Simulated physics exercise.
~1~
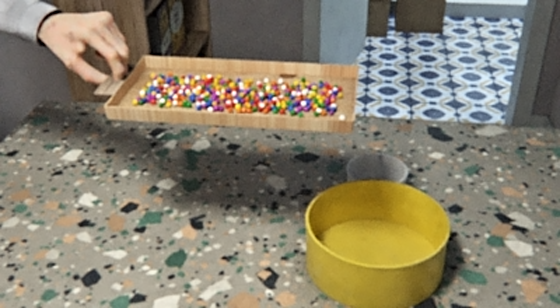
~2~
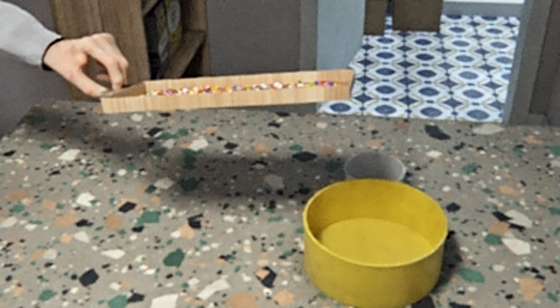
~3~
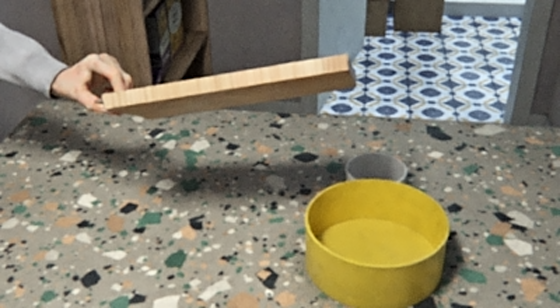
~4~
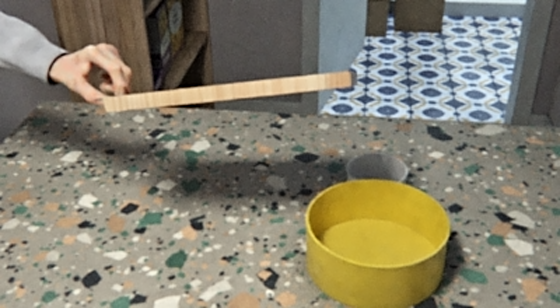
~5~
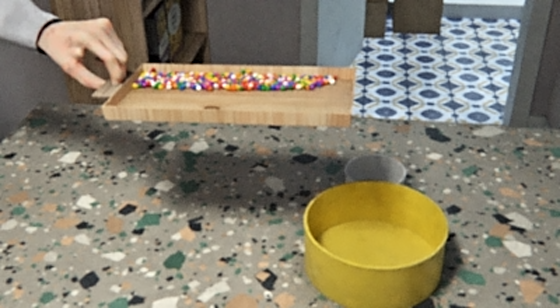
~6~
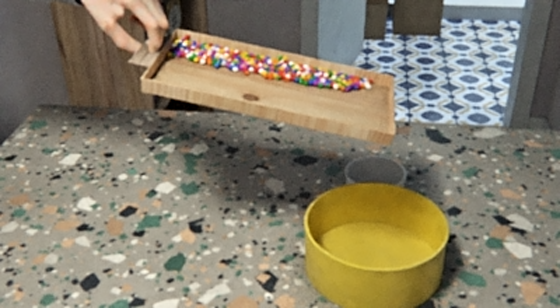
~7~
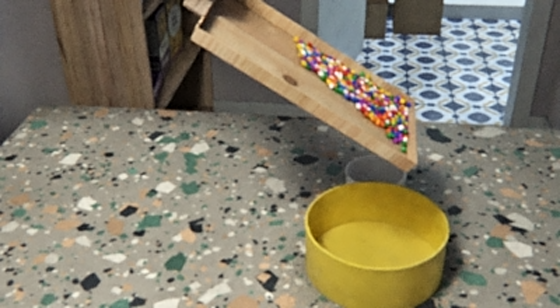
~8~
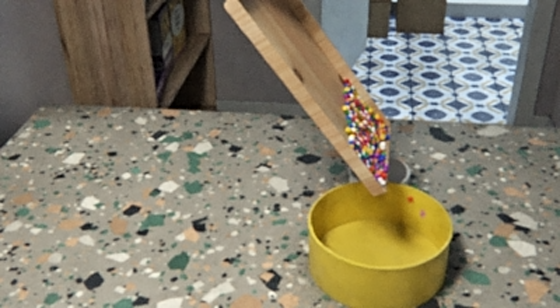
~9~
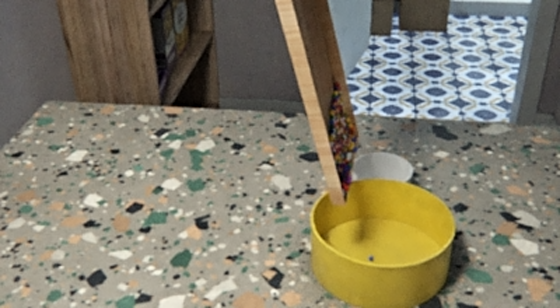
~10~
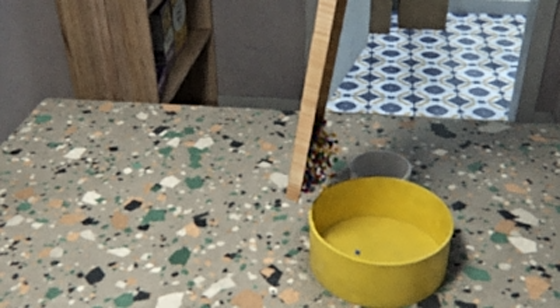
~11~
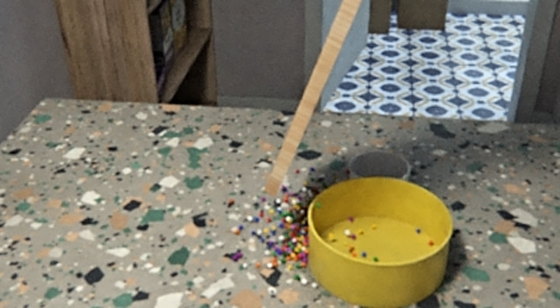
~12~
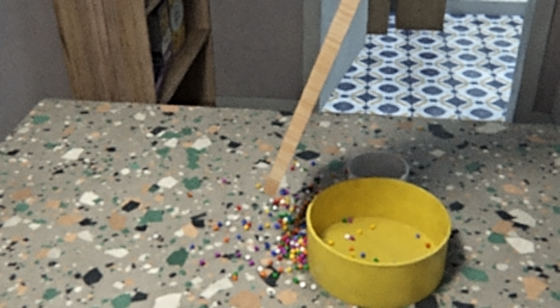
Hand-held wooden tray of colourful beads tilting, levelling, then tipping steeply, spilling most onto the speckled table beside a yellow pot.
